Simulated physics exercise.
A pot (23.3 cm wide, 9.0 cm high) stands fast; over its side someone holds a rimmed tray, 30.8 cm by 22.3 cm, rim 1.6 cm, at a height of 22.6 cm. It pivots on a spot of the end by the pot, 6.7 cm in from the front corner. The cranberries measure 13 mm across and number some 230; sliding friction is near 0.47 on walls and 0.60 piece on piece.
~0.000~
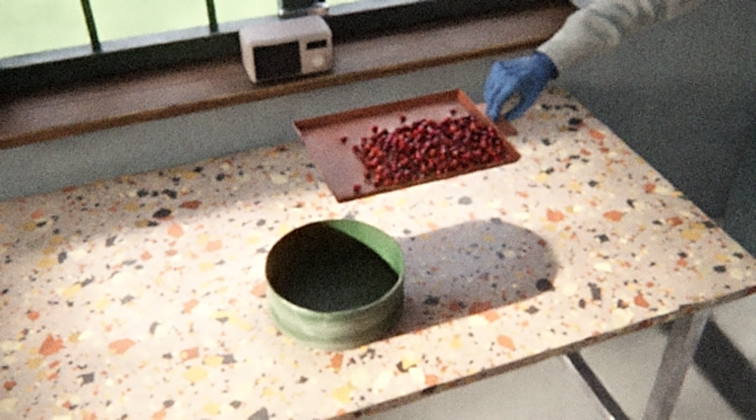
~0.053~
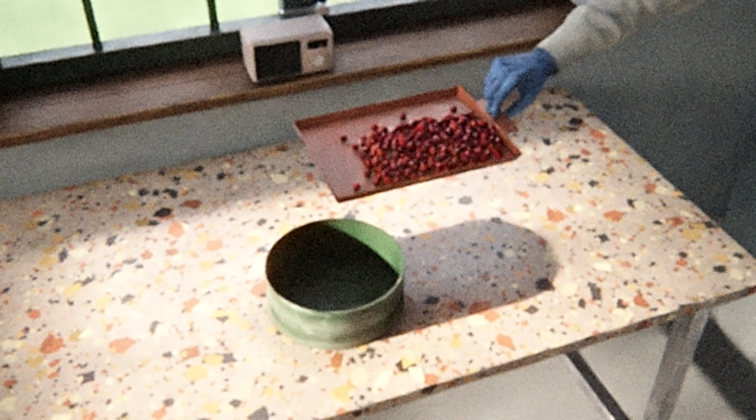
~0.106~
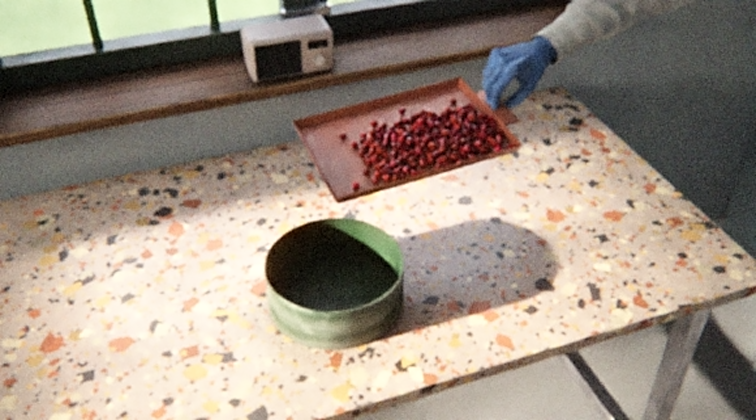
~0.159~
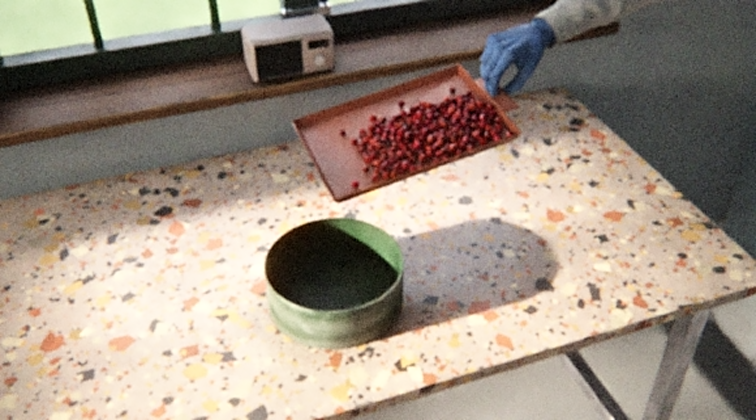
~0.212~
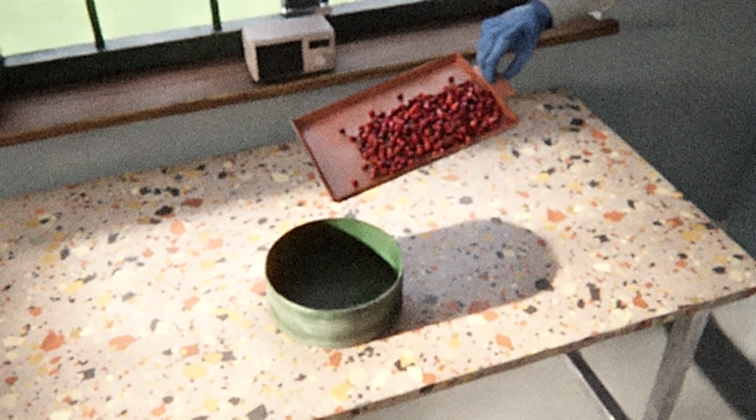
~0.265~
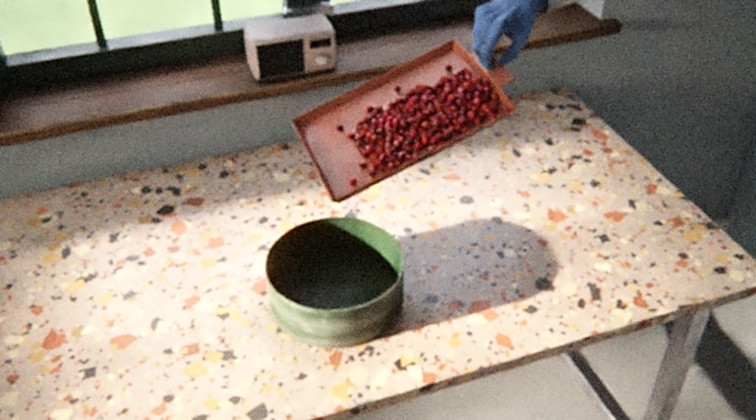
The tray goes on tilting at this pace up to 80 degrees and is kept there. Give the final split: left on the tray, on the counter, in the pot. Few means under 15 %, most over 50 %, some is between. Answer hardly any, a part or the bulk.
Tray hardly any, counter a part, pot the bulk.
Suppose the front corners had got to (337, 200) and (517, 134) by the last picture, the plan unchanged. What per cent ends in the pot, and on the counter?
Pot 100, counter 0.
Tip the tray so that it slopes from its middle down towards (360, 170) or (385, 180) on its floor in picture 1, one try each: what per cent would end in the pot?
About 90 and 90 per cent.
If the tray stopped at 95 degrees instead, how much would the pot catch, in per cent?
Then about 60 per cent.
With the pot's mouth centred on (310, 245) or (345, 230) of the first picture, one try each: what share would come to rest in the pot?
About 80 and 25 per cent.
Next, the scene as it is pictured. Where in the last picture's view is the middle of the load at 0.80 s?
Near (302, 186).
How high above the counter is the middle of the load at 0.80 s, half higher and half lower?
Some 22 cm.
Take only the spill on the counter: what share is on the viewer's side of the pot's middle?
Some 10 per cent.
Then, at 0.59 s, tilt 49 degrees; the tray holds 100 %, the pot 0 %.
After 0.80 s, tilt 69 degrees; the tray holds 50 %, the pot 10 %.
After 1.13 s, tilt 80 degrees; the tray holds 5 %, the pot 50 %.
By 1.9 s all is still; tray 0 %, counter 40 %, pot 60 %.
